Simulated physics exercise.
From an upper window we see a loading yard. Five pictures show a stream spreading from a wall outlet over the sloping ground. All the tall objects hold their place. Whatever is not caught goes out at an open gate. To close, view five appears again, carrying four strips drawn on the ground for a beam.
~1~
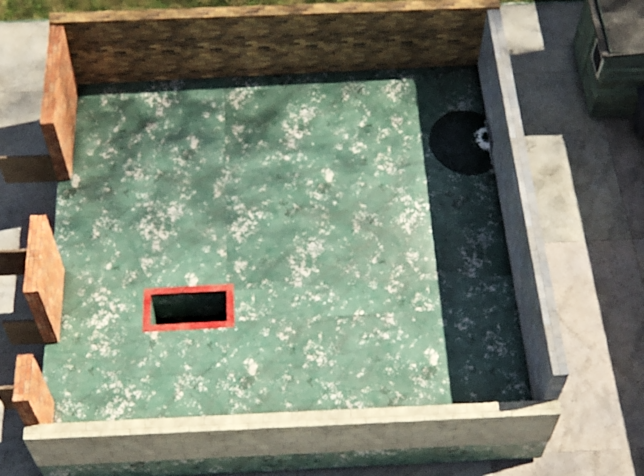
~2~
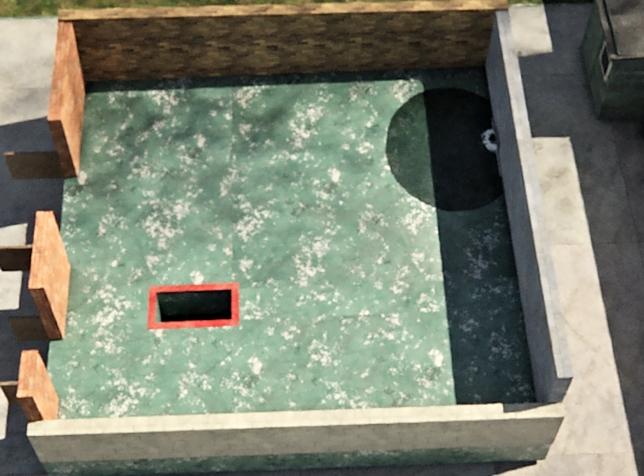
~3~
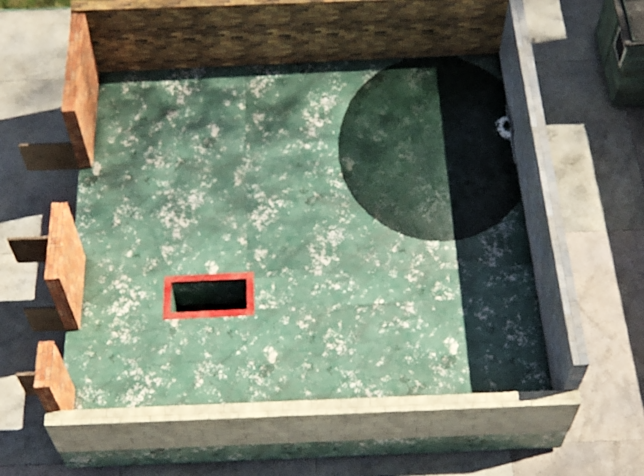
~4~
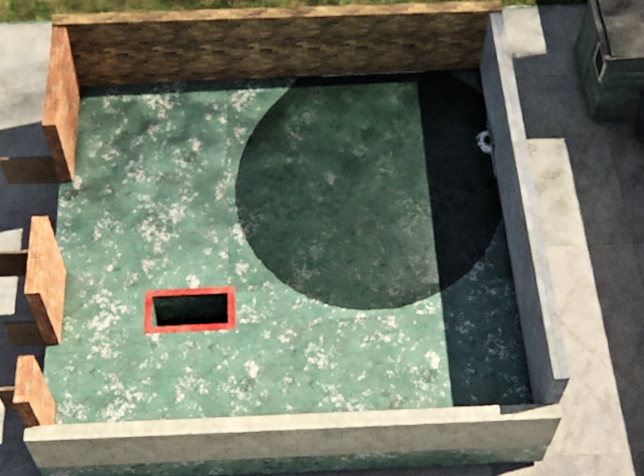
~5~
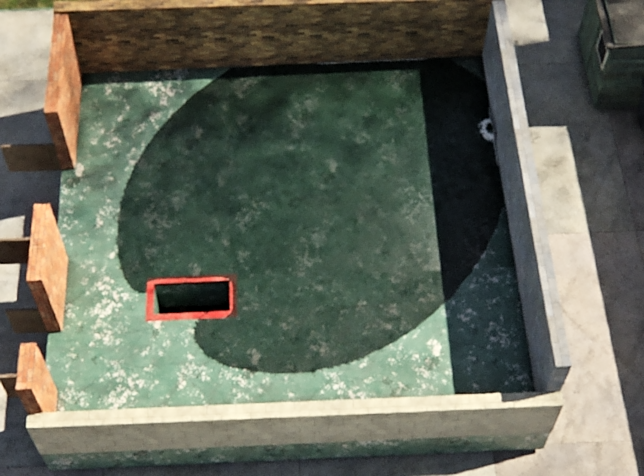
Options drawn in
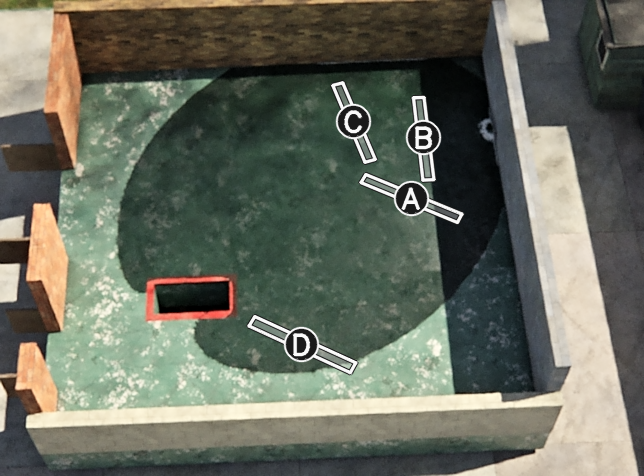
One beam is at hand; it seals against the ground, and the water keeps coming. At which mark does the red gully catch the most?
The answer is place D.
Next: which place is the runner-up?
Place C.
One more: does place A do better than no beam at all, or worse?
Worse.
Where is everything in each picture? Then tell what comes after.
The first picture shows outfall at (490, 136); red gully at (189, 308); open gate at (57, 372); open gate at (68, 224); 2 % of the ground under water, visible out to (437, 128); red gully still dry.
In the second picture, 8 % of the ground under water, visible out to (408, 188); red gully still dry.
In the third picture, 18 % of the ground under water, visible out to (365, 204); red gully still dry.
In the fourth picture, 35 % of the ground under water, visible out to (245, 223); red gully still dry.
In the fifth picture, 58 % of the ground under water, visible out to (124, 254); red gully taking water.
In white, A from (363, 178) to (459, 218); B from (428, 179) to (418, 97); C from (337, 84) to (370, 160); D from (251, 321) to (353, 367).
With A, about 13 % of the stream goes into the red gully, about 86 % out by the gates.
With B, about 14 % of the stream goes into the red gully, about 85 % out by the gates.
With C, about 24 % of the stream goes into the red gully, about 75 % out by the gates.
With D, about 40 % of the stream goes into the red gully, about 59 % out by the gates.
